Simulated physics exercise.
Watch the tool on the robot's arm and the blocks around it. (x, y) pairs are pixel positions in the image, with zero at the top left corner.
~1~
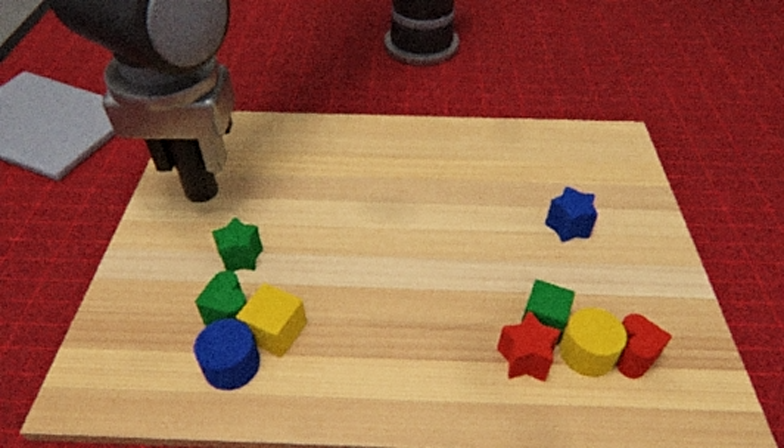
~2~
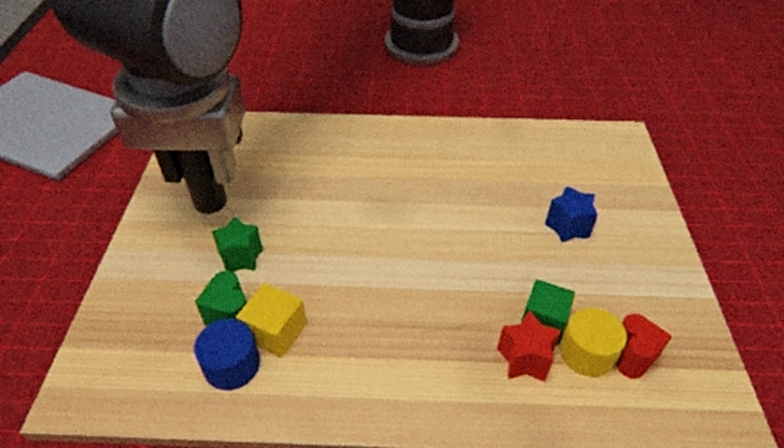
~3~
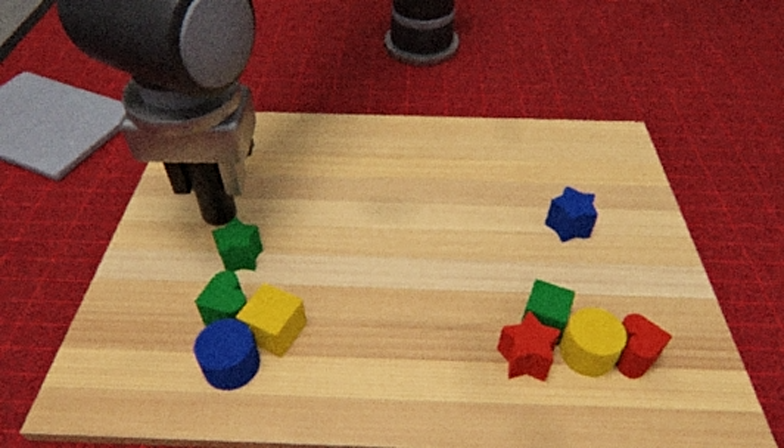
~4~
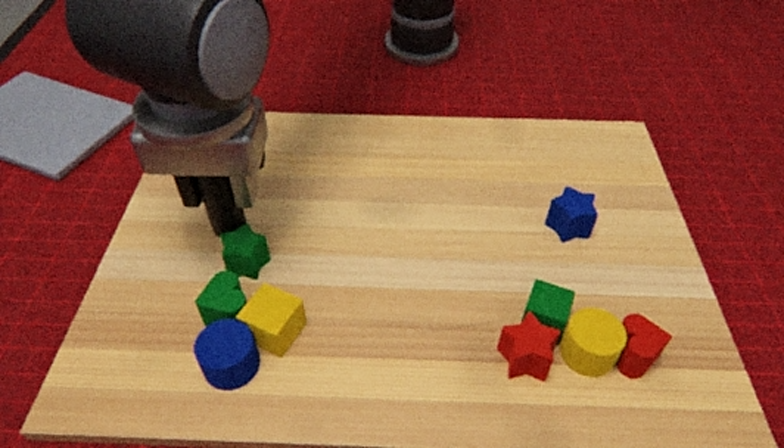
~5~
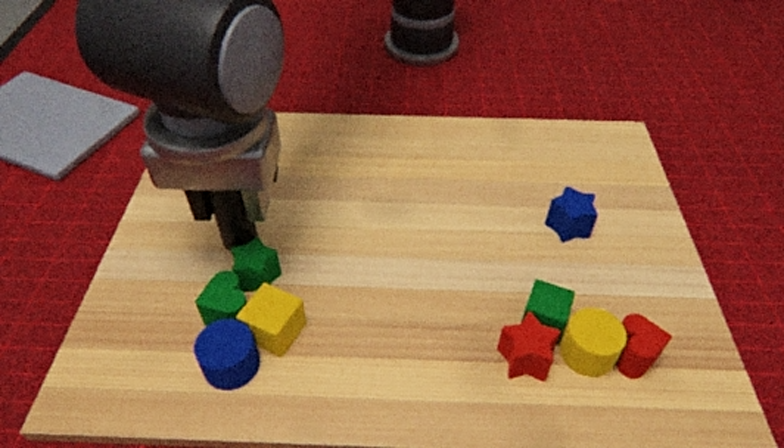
The clip shows a robot arm above a wooden board with coloured blocks moving down and to the right until its tool meets the green star, then pushing it a short way toward the green heart-shaped block and yellow square piece.
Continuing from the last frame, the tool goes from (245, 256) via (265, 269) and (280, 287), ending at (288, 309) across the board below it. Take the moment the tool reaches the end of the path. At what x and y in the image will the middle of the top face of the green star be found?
It will end up at (311, 303).
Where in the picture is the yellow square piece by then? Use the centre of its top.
Roughly at (284, 345).
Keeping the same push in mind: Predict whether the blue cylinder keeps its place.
Undisturbed, or as good as.
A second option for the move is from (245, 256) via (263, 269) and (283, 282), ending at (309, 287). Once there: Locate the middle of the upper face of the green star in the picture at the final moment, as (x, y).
Expect it around (311, 291).
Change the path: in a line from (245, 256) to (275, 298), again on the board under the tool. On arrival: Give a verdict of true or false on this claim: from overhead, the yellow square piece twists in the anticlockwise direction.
It is false.
The first path, step by step. Halfway along, tool at (271, 261); green star at (284, 277); yellow square piece at (275, 319), turned 20° clockwise.
At the end, tool at (284, 293); green heart-shaped block not moved; blue cylinder not moved; green star at (311, 303), turned 25° anticlockwise; yellow square piece at (284, 345), turned 75° clockwise.
